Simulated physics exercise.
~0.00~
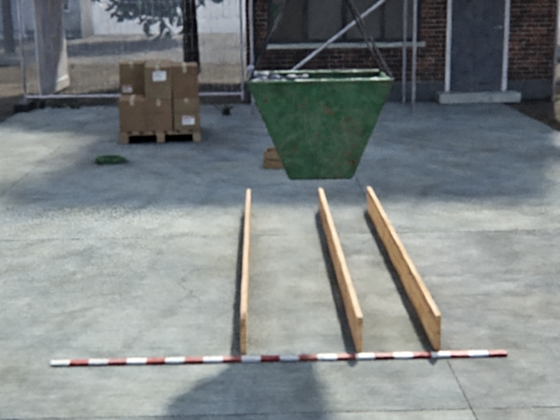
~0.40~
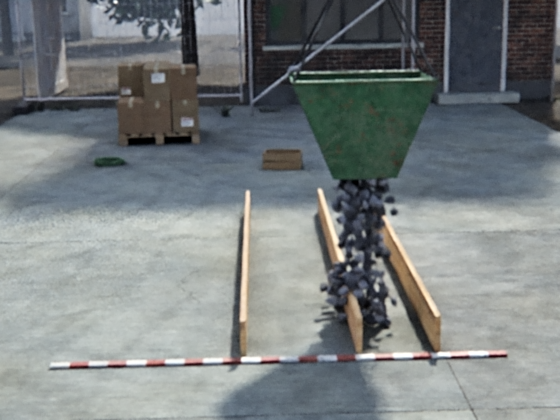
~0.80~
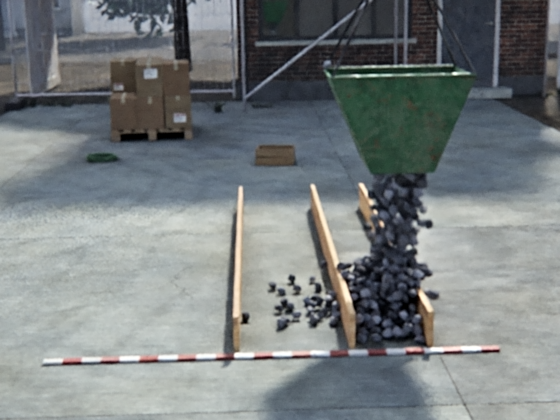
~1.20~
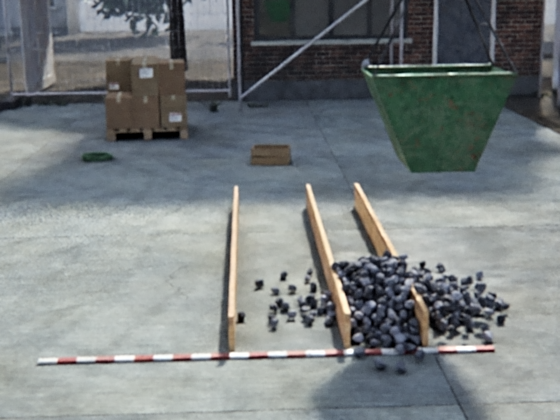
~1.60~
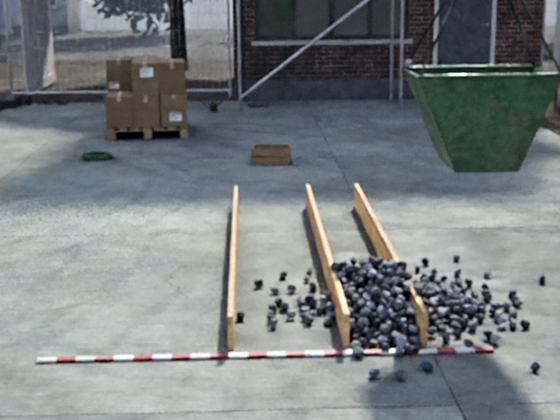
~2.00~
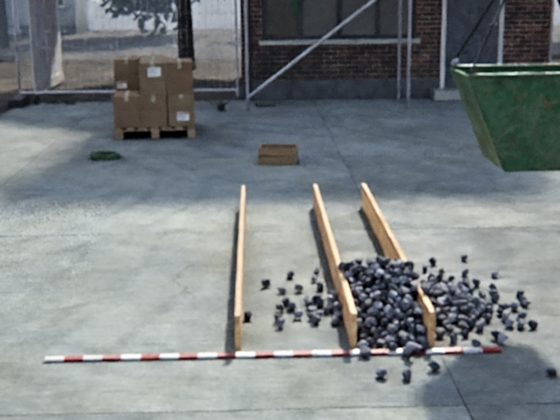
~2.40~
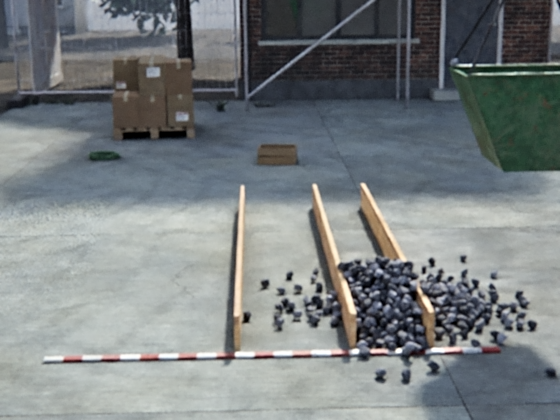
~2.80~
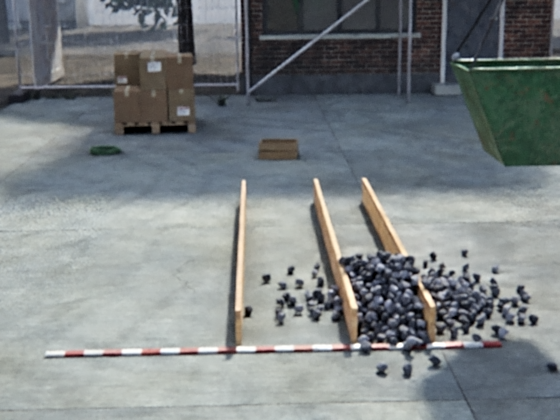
A green skip hangs above a concrete yard, over three wooden boards that form two bays behind a red and white staff. It moves to the right, and dark stones pour from its bottom, falling around the middle board and into the right bay. As it keeps travelling, the stream heaps up in the right bay while a few stones scatter in the left one. The last stones spill past the right board, and the emptied skip carries on, then stops at the right edge. Most stones lie still in the right bay, with some strewn beyond it and a few in the left.
